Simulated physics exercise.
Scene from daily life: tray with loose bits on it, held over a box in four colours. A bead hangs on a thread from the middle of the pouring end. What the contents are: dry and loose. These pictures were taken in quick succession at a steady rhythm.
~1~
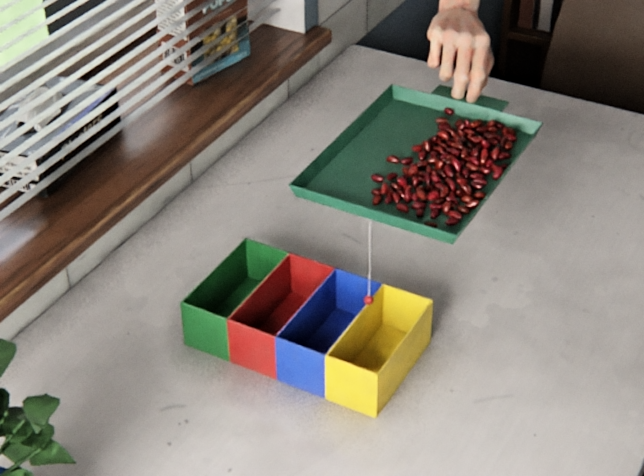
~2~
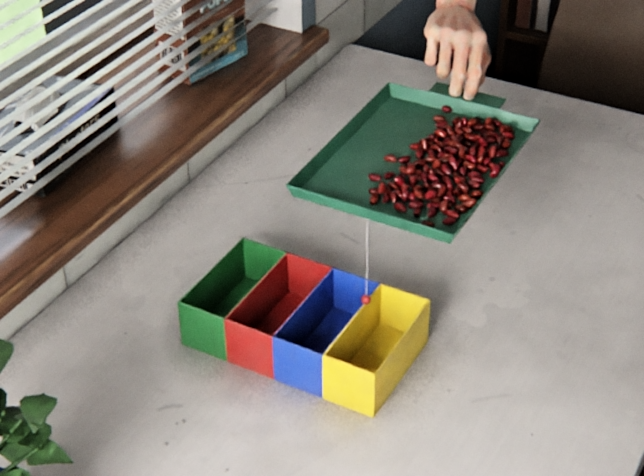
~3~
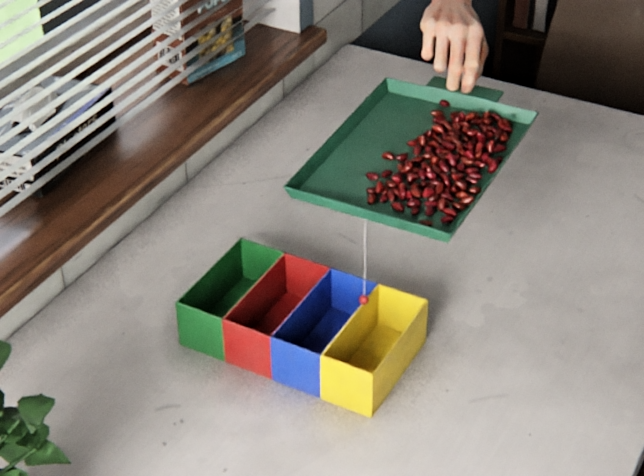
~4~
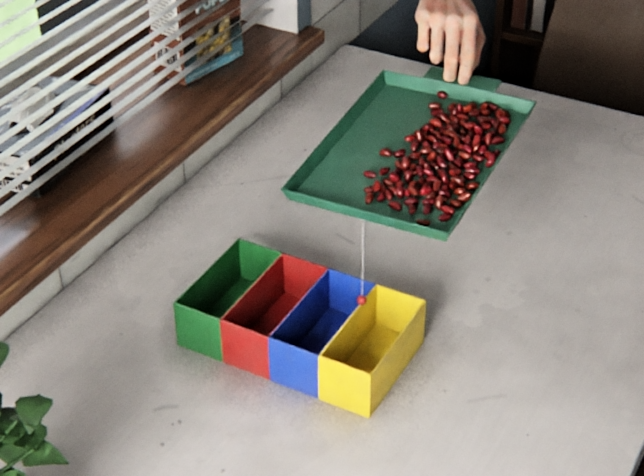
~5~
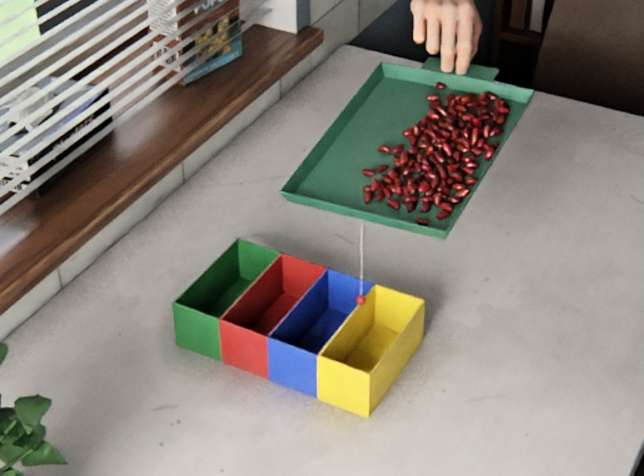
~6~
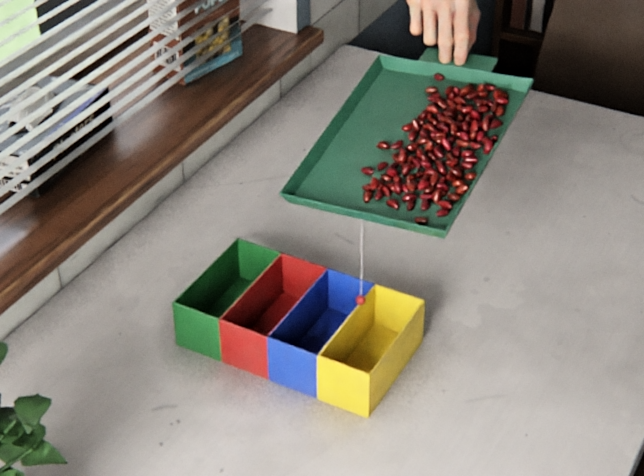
The footage shows a hand holding a green tray of dark red beans above a box with green, red, blue and yellow cells, a bead hanging on a thread, as the tray tilts slightly, its left front corner lowest.
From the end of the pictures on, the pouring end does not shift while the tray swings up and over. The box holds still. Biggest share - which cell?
Red.
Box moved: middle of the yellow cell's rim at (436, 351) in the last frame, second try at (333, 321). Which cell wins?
Try one: Green; try two: That blue cell.
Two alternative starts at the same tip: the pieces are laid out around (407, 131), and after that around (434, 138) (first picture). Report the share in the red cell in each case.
Estimates in order: 70 percent, 60 percent.
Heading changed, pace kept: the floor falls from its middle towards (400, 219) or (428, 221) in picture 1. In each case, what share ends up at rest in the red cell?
Around 0 per cent first, around 0 per cent next.
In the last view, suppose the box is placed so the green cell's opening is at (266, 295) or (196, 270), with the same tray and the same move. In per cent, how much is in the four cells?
100 and 90 in a hundred, in turn.
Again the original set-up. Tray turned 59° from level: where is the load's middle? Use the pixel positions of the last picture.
Centre estimate: (342, 189).
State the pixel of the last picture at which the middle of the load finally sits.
Resting centre, last picture - approx. (287, 342).
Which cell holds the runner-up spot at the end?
After the leader, it is blue.
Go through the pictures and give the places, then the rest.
In the first frame, corners of the pouring end at (296, 183) and (454, 231), level; middle of the load at (449, 163), kidney beans; bead on its thread at (369, 300); green cell at (205, 328); red cell at (252, 345); blue cell at (301, 363); yellow cell at (351, 382).
In the second frame, corners of the pouring end at (293, 183) and (451, 231), level; middle of the load at (446, 161).
In the third frame, corners of the pouring end at (290, 185) and (448, 230), tipped barely, lowest at the left corner; middle of the load at (444, 157).
In the fourth frame, corners of the pouring end at (288, 187) and (445, 229), tipped a little, lowest at the left corner; middle of the load at (442, 152).
In the fifth frame, corners of the pouring end at (286, 189) and (443, 228), tipped a little, lowest at the left corner; middle of the load at (440, 146).
In the sixth frame, corners of the pouring end at (286, 191) and (442, 227), tipped a little, lowest at the left corner; middle of the load at (439, 141); green cell at (197, 328); red cell at (244, 345); blue cell at (293, 364); yellow cell at (343, 382).
Soon, tray tipped steeply; nearly all on the tray; a stray few in the red cell; a small part falling or outside the box.
A while on, tray tipped right over; a small part on the tray; about a third in the red cell; about a quarter in the blue cell; a small part in the yellow cell; a stray few in the green cell; about a quarter falling or outside the box.
Towards the end, tray tipped past a quarter turn; about half in the red cell; about a quarter in the blue cell; about a quarter in the yellow cell; a stray few in the green cell; a stray few falling or outside the box.
Finally, tray tipped past a quarter turn; about half in the red cell; about a quarter in the blue cell; about a quarter in the yellow cell; a stray few in the green cell; a stray few outside the box.
